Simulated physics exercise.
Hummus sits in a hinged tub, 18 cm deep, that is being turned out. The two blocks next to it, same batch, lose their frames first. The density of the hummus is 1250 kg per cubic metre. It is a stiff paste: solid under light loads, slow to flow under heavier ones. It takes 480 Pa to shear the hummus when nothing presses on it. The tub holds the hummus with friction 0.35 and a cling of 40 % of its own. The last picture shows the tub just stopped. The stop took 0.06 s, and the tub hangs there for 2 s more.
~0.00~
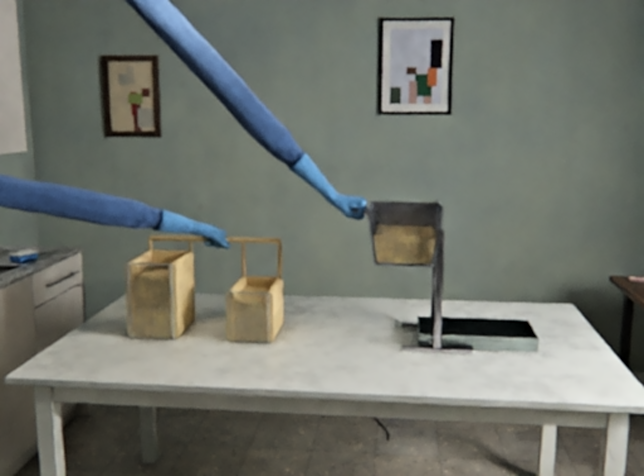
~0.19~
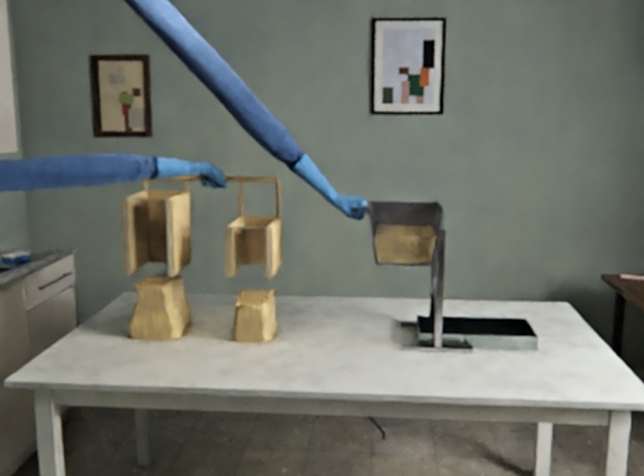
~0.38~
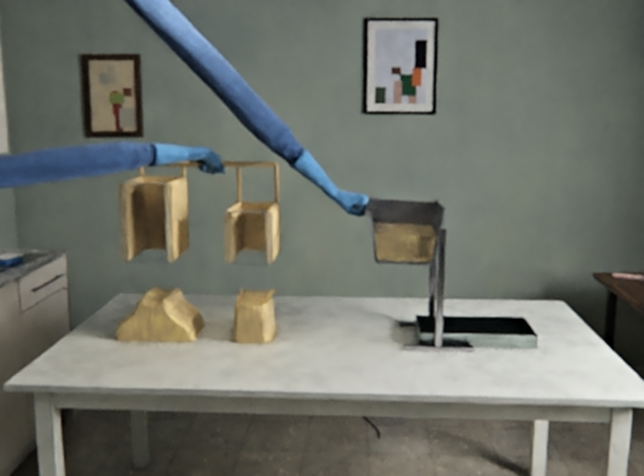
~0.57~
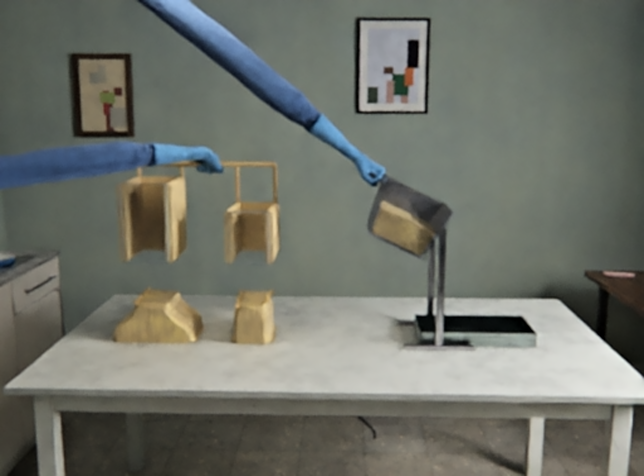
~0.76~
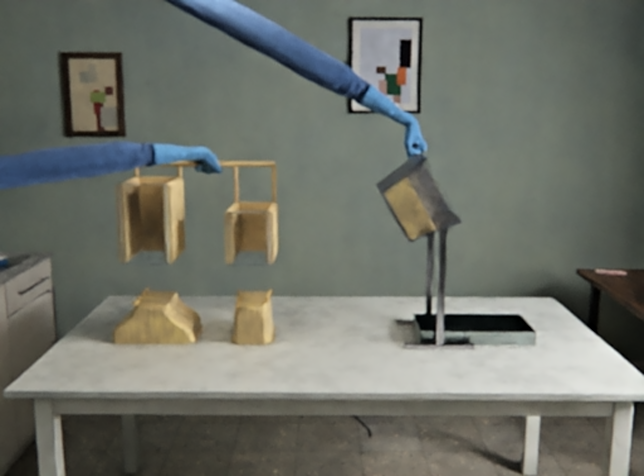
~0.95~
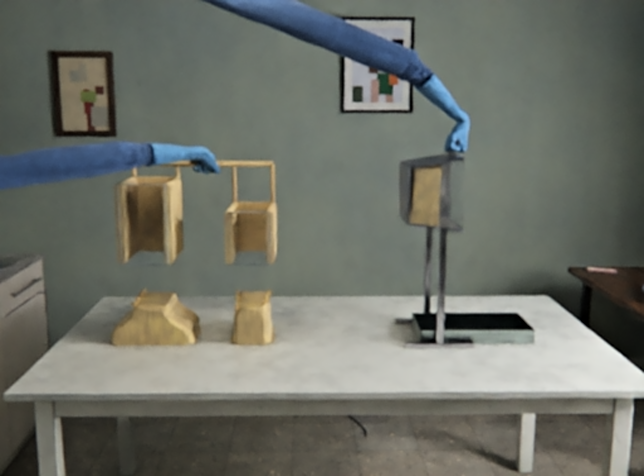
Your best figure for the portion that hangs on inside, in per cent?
Close to 57 per cent.
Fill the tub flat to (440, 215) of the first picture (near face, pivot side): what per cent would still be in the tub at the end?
Then about 30 %.
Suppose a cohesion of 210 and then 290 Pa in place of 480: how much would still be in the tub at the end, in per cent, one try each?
In turn about 40 %, 50 %.
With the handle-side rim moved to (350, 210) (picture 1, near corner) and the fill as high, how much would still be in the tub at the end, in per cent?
In that case some 40 per cent.
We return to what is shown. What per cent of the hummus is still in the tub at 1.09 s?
Some 100 per cent.
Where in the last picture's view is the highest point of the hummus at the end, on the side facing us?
At about (440, 205).
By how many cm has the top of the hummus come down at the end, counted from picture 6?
Some 13 cm.
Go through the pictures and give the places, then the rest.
Handle-side rim at (370, 210), tilt 0 degrees; highest point of the hummus at (433, 237); test blocks 23 cm, 15 cm high (left to right), in the first picture.
Handle-side rim at (371, 210), tilt 0 degrees; highest point of the hummus at (433, 236); test blocks 20 cm, 14 cm high (left to right), in the second picture.
Handle-side rim at (372, 207), tilt 2 degrees; highest point of the hummus at (378, 233); test blocks 15 cm, 14 cm high (left to right), in the third picture.
Handle-side rim at (389, 181), tilt 26 degrees; highest point of the hummus at (381, 208); test blocks 15 cm, 14 cm high (left to right), in the fourth picture.
Handle-side rim at (428, 160), tilt 60 degrees; highest point of the hummus at (405, 178); test blocks 15 cm, 14 cm high (left to right), in the fifth picture.
Handle-side rim at (464, 160), tilt 89 degrees; highest point of the hummus at (433, 168); test blocks 15 cm, 14 cm high (left to right), in the sixth picture.
By 1.09 s, the tub is at 89 degrees and holds 100 %.
By 1.26 s, the tub is at 89 degrees and holds 74 %.
By 1.43 s, the tub is at 89 degrees and holds 58 %.
By 1.60 s, the tub is at 89 degrees and holds 57 %.
By 2.95 s, at the end, the tub is at 89 degrees and holds 57 %.
